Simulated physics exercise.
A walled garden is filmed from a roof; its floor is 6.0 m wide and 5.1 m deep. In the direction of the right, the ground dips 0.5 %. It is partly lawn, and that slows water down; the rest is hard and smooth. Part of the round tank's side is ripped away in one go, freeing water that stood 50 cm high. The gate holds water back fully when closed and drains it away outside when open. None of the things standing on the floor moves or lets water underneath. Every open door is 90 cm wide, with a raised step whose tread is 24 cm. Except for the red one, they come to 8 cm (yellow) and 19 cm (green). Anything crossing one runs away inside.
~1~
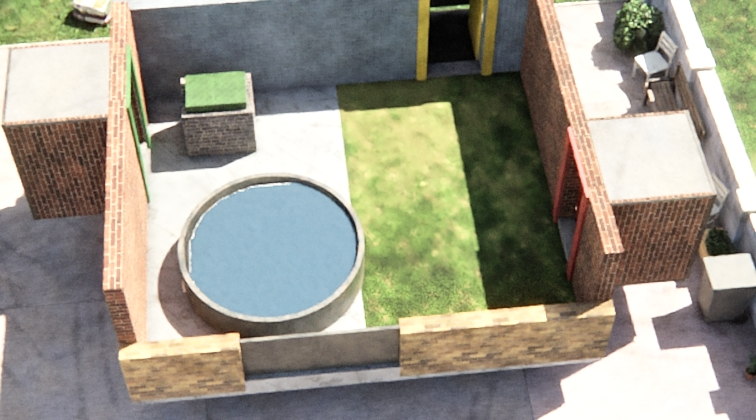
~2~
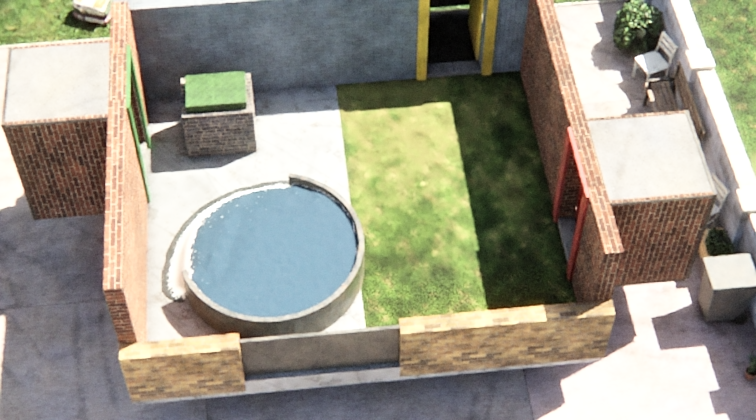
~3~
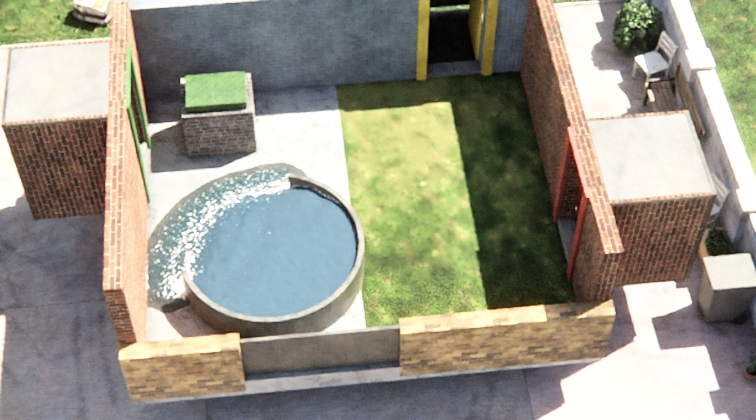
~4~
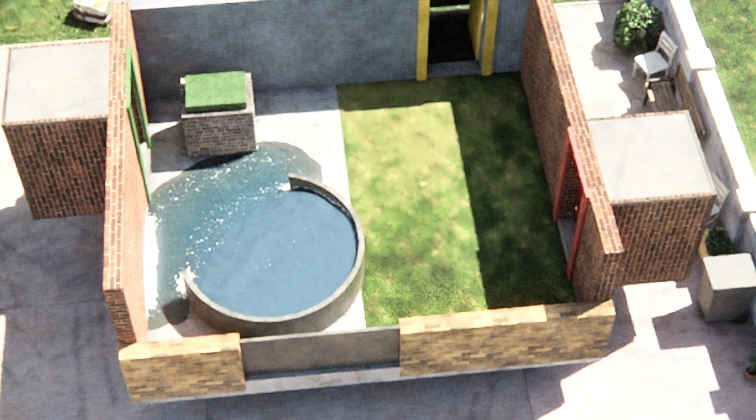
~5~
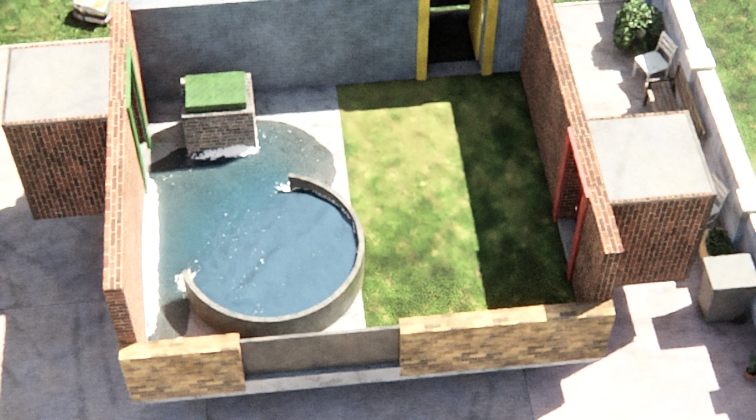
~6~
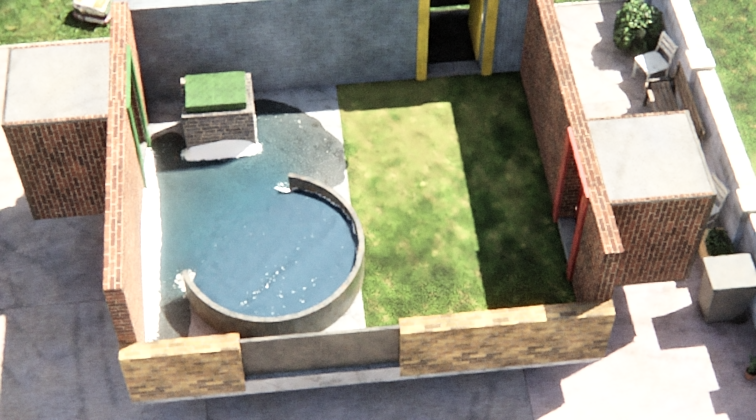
Walled garden seen from above, its round tank breaking open on the far side and water spreading across the pale paving around a grass-topped brick block.
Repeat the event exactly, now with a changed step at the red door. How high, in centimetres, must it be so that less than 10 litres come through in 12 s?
It must be about 7 cm high.
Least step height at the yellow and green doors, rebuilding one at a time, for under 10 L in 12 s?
About 9.5 cm at yellow and 31 cm at green.
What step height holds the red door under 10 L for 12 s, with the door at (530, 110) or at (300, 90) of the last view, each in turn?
You'd want about 13.0 cm there first, then about 13.0 cm.
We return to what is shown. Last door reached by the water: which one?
Red.
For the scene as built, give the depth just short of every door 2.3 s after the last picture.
In cm - yellow: 2, red: 0, green: 23.
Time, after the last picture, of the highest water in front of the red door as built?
Peak: Close to 9.5 s.
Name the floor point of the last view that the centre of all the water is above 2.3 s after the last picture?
I'd say around (244, 201).
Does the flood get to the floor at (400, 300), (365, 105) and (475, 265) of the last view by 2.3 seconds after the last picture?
Untouched; soaked; untouched.
Then, 0.7 s after the last picture water covers 30 % of the floor, deepest (38 cm) near (197, 175); it has not reached the red door.
Then, 2.3 s after the last picture water covers 50 % of the floor, deepest (33 cm) near (149, 126); it has not reached the red door.
Then, 11.3 s after the last picture water covers 100 % of the floor, deepest (10 cm) near (282, 362); 10 cm at the red door, 0 litres in over its 12 cm step.
At the red door as built, the water peaked near 10 cm, 9.3 s after the last picture.
Run again over the same 12 s with other heights there, 16 litres in over 6.5 cm, 3 litres over 8.5 cm. The limit of 10 litres is kept from about 7 cm up.
